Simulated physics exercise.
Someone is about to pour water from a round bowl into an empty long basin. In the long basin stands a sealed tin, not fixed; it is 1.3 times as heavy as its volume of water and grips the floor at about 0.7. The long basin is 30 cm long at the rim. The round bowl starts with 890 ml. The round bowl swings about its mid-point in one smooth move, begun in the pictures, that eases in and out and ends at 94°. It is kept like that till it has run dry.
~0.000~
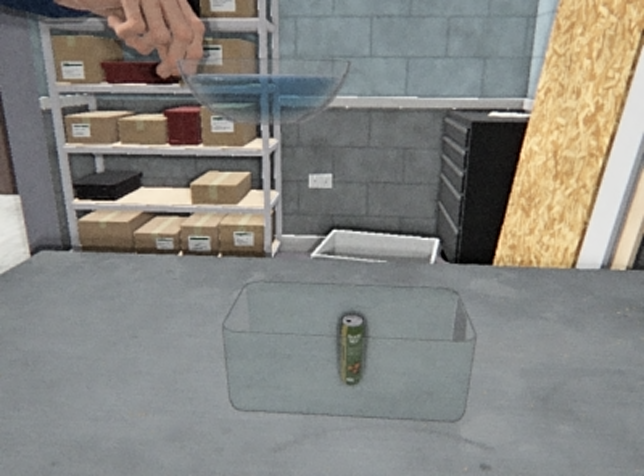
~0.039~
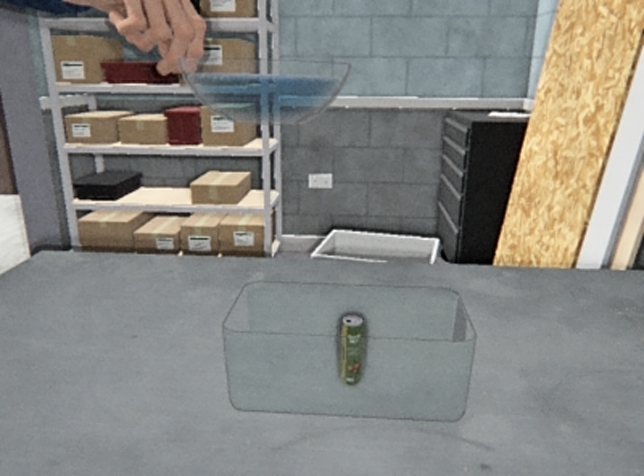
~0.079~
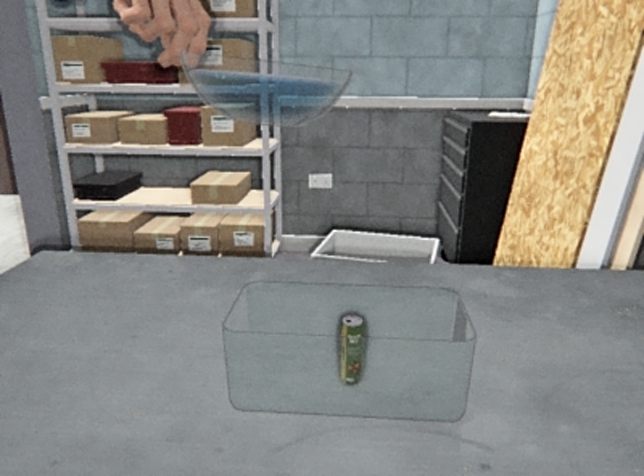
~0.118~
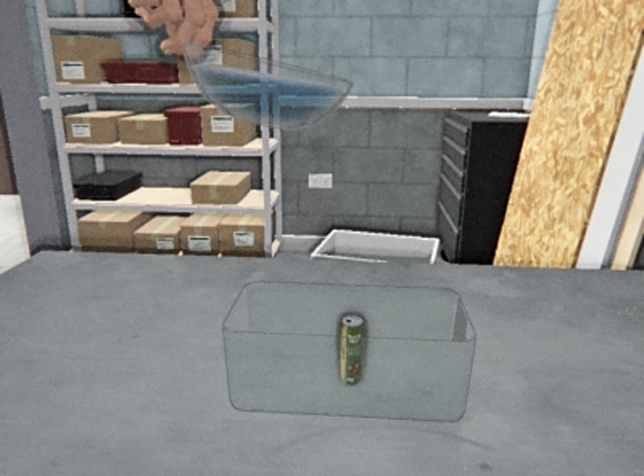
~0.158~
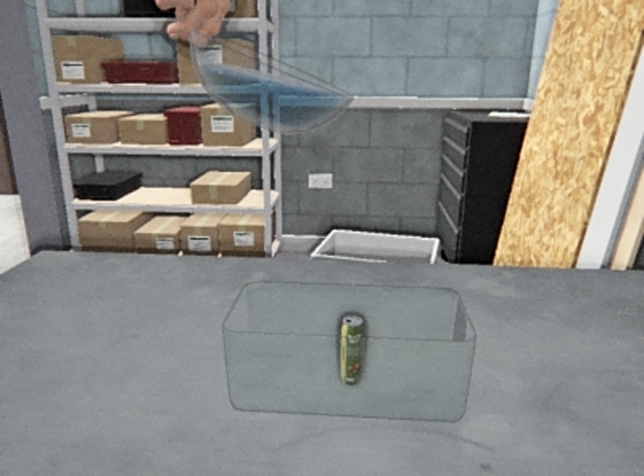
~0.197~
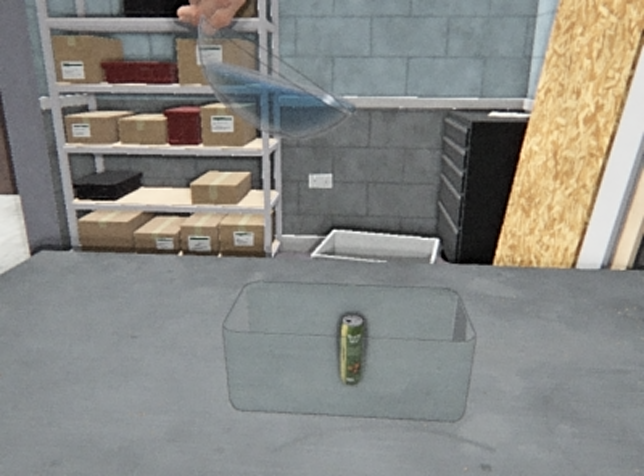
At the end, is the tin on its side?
It falls.
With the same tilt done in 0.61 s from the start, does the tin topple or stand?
The tin falls.
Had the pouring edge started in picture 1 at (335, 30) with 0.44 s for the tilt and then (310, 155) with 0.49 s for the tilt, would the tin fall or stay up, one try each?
First it falls; then it topples.
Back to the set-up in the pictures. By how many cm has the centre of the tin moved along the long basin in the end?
About 9.0 cm.
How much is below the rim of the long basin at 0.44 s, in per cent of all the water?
Near 8 in a hundred.
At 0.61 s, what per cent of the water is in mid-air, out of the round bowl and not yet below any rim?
Near 20 in a hundred.
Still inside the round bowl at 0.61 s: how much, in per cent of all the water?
Near 0 in a hundred.
By 0.44 s the tilt is 91° and 5 per cent is still to pour; the tin stands where it began.
By 0.61 s the tilt is 94° and 0 per cent is still to pour; the tin stands 2 cm from where it began.
By 0.79 s the tilt is 94° and 1 per cent is still to pour; the tin lies on its side.
By 0.99 s the tilt is 94° and 0 per cent is still to pour; the tin lies on its side.
At rest the tin lies on its side.
